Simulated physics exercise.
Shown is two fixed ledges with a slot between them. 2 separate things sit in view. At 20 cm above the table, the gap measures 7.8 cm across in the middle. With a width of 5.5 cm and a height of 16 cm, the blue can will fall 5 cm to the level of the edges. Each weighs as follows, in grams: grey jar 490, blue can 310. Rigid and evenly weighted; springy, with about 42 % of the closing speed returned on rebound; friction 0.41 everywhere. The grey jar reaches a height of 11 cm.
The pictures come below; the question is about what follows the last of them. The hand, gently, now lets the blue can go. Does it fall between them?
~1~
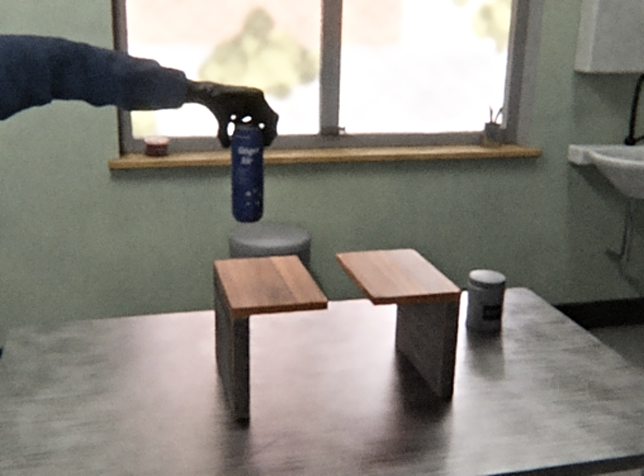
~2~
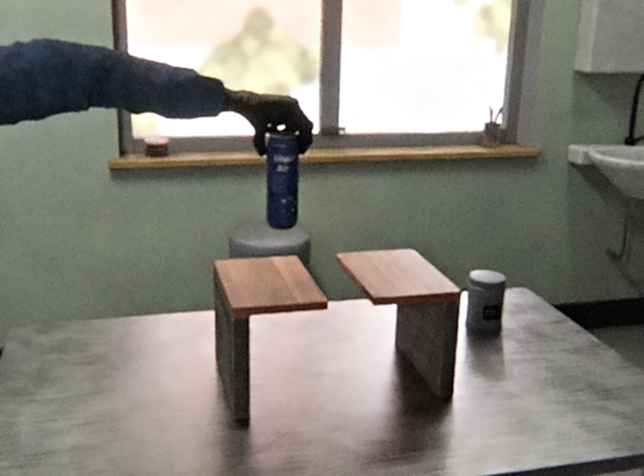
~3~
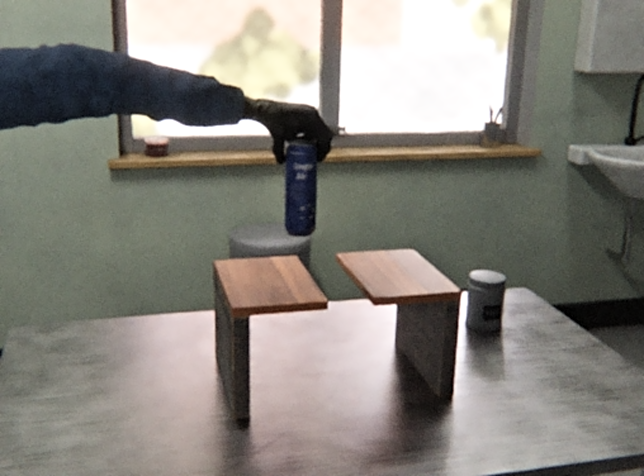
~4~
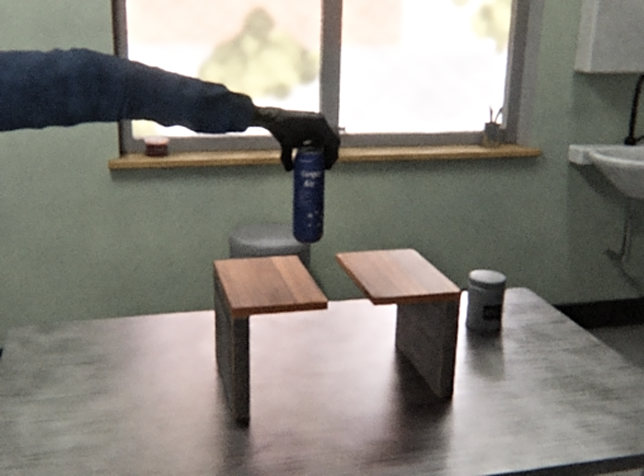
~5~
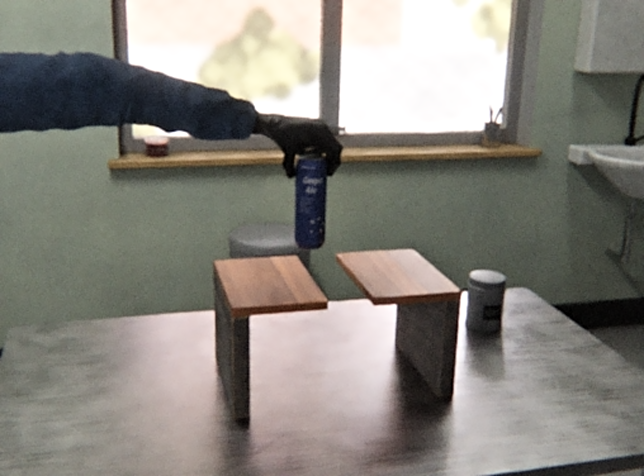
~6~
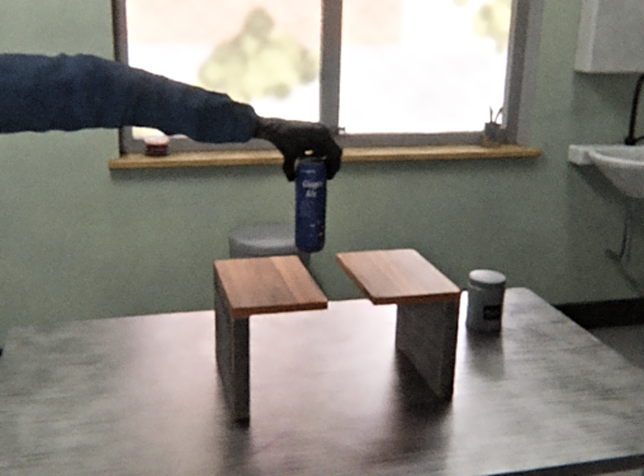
Once it settles, the can is supported.
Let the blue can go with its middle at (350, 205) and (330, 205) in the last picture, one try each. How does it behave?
Try one: It gets stuck; try two: It falls through.
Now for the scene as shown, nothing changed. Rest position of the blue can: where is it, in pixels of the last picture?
Look near (357, 259) in the last picture.
Then, 0.20 s on from there, blue can moved 5 cm near (310, 233).
Then, 0.70 s on from there, blue can 5° off upright near (314, 233).
Then, 1.00 s on from there, blue can 46° off upright near (343, 244).
Then, 1.10 s on from there, blue can on its side near (358, 257).
In the end, toppled on the stand or table, blue can; grey jar under 4 cm from the start. At the end, from the last picture's camera, blue can near (357, 259). The can lodges.
